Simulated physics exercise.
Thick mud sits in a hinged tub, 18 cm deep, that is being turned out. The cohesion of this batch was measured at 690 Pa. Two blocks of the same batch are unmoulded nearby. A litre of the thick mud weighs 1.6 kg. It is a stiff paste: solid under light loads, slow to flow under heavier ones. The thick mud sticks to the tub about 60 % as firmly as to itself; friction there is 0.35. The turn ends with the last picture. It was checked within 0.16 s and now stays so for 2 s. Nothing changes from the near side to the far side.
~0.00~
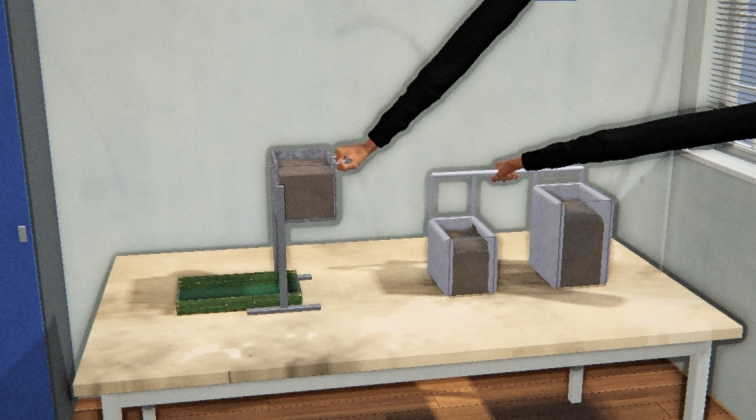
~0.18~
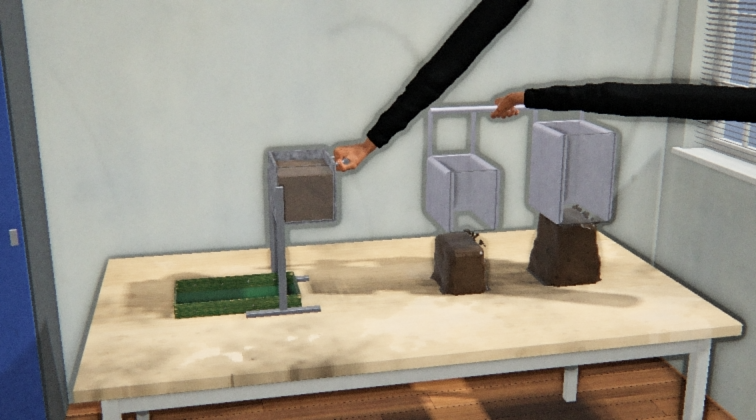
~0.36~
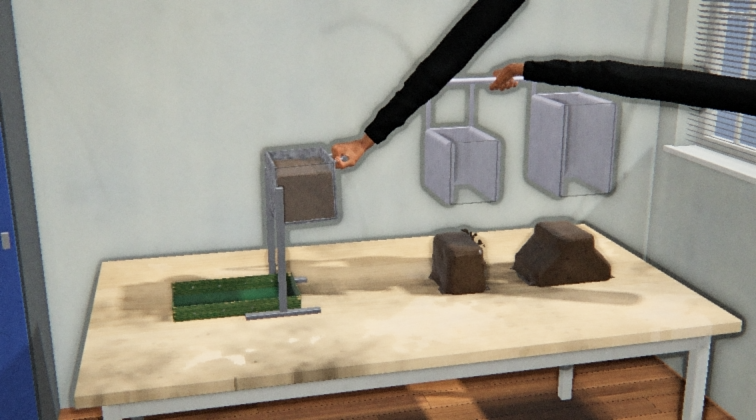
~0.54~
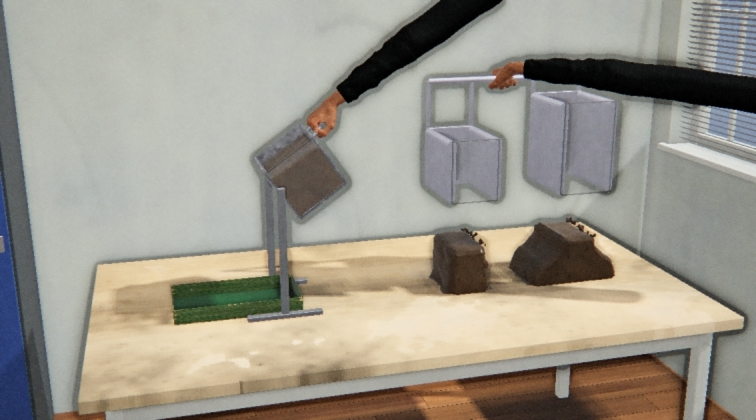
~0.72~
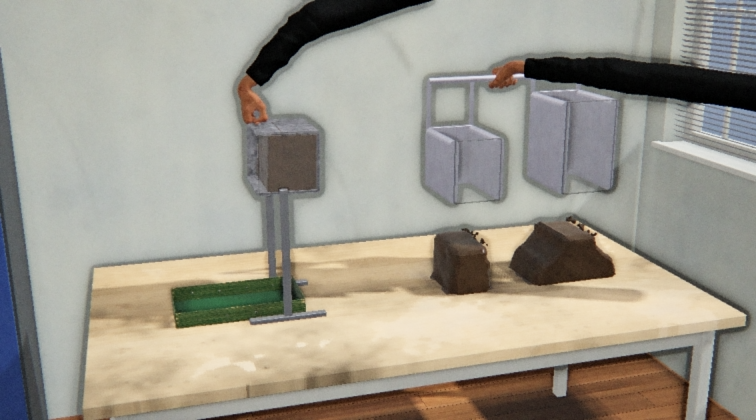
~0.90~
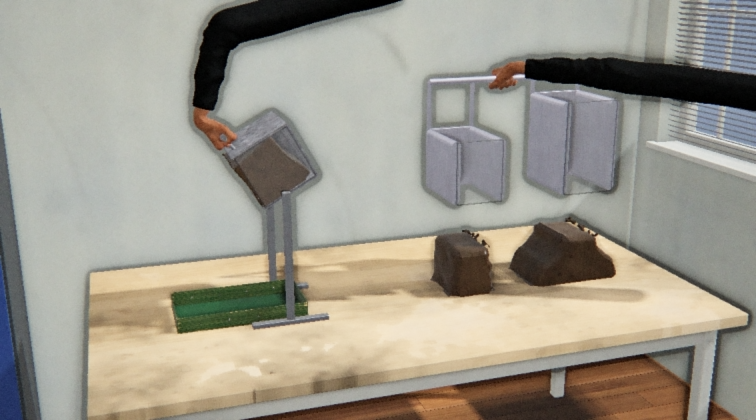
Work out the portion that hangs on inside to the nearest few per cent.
About 0 %.
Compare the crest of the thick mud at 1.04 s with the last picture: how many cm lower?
Roughly 10 cm.
After 1.04 s, the tub is at 118 degrees and holds 38 %.
After 1.21 s, the tub is at 118 degrees and holds 0 %.
After 1.38 s, the tub is at 118 degrees and holds 0 %.
After 1.55 s, the tub is at 118 degrees and holds 0 %.
After 2.90 s, the tub is at 118 degrees and holds 0 %.
